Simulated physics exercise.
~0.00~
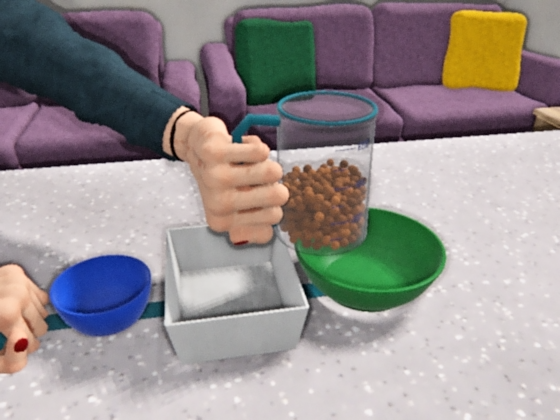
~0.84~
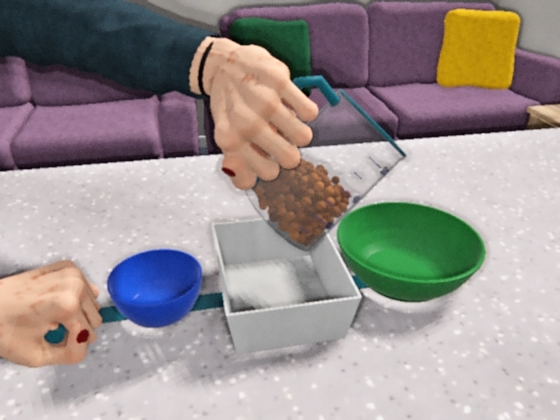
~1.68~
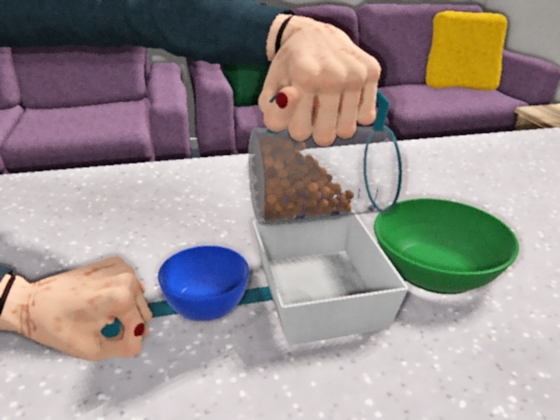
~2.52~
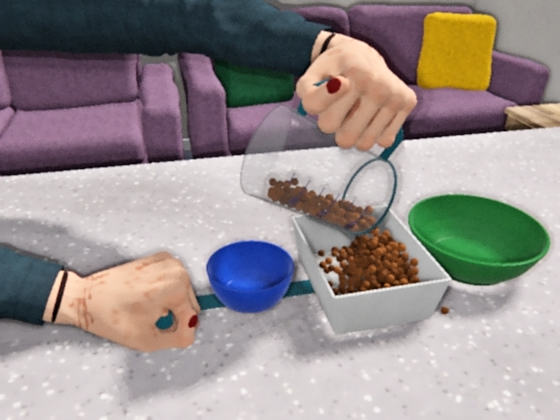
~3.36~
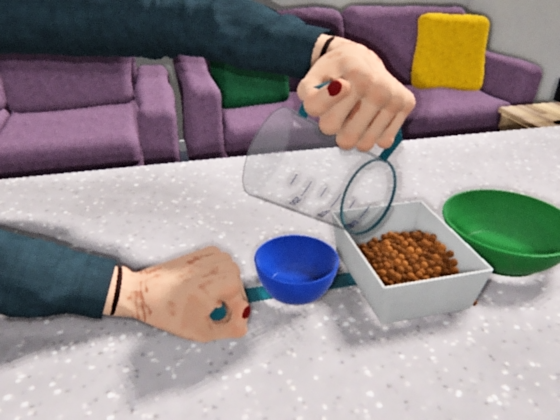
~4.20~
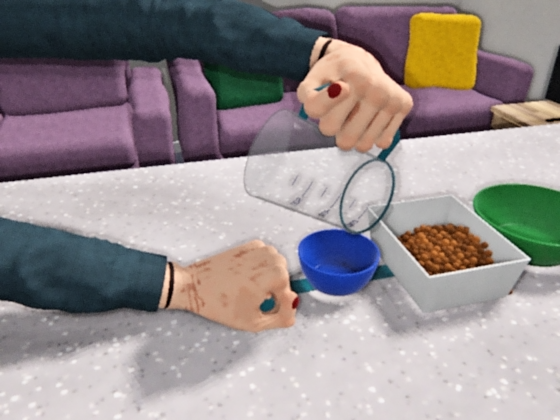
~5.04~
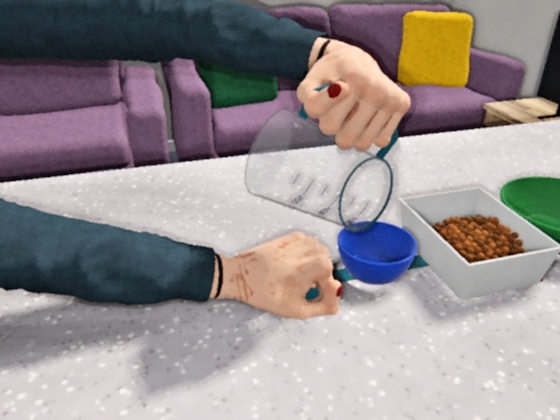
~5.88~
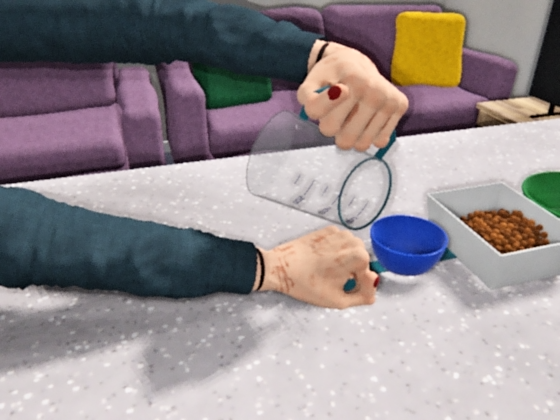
A hand tips a jug of brown balls, filling the sliding white tin between two bowls.
